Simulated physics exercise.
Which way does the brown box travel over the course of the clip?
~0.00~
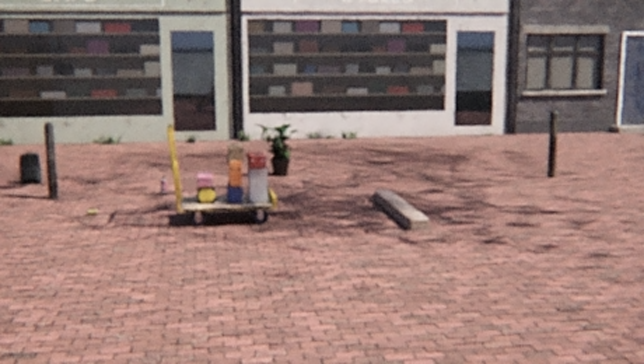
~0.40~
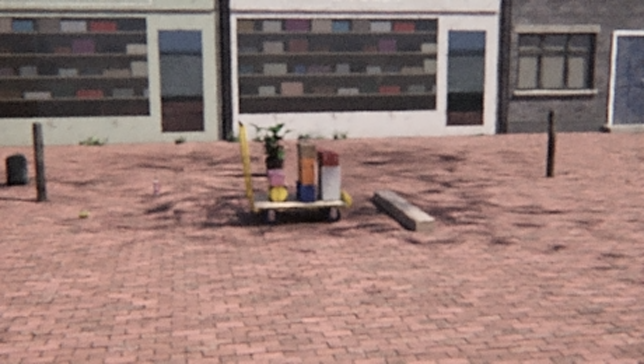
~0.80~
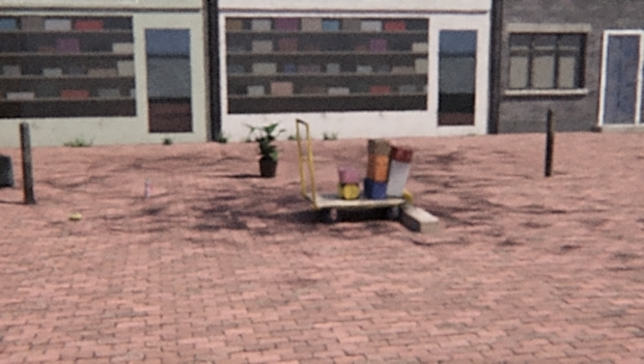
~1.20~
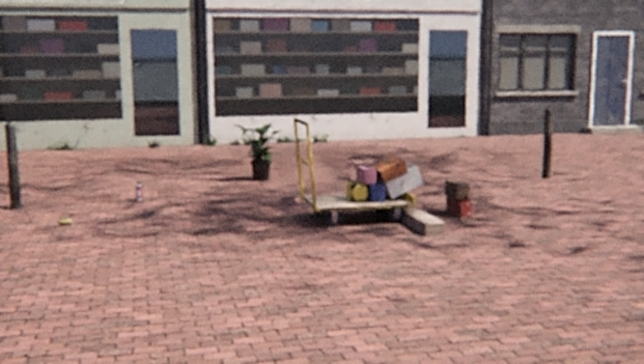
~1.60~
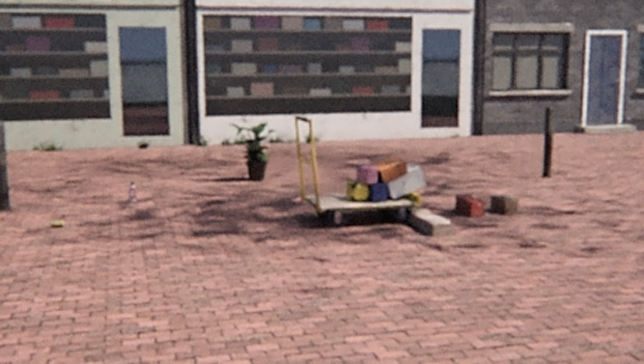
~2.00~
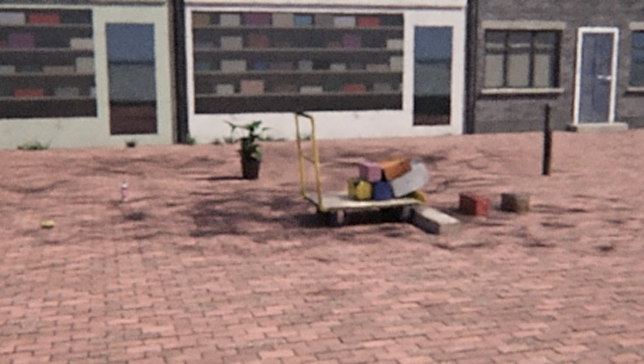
It moves to the right, riding along on the trolley and then falling off past the front edge onto the paving.
In the video, a loaded platform trolley rolls right across brick paving and stops against a beam on the ground. Its stacked load topples forward; a red box and a brown box land on the paving beyond, while the others stay heaped on the deck.
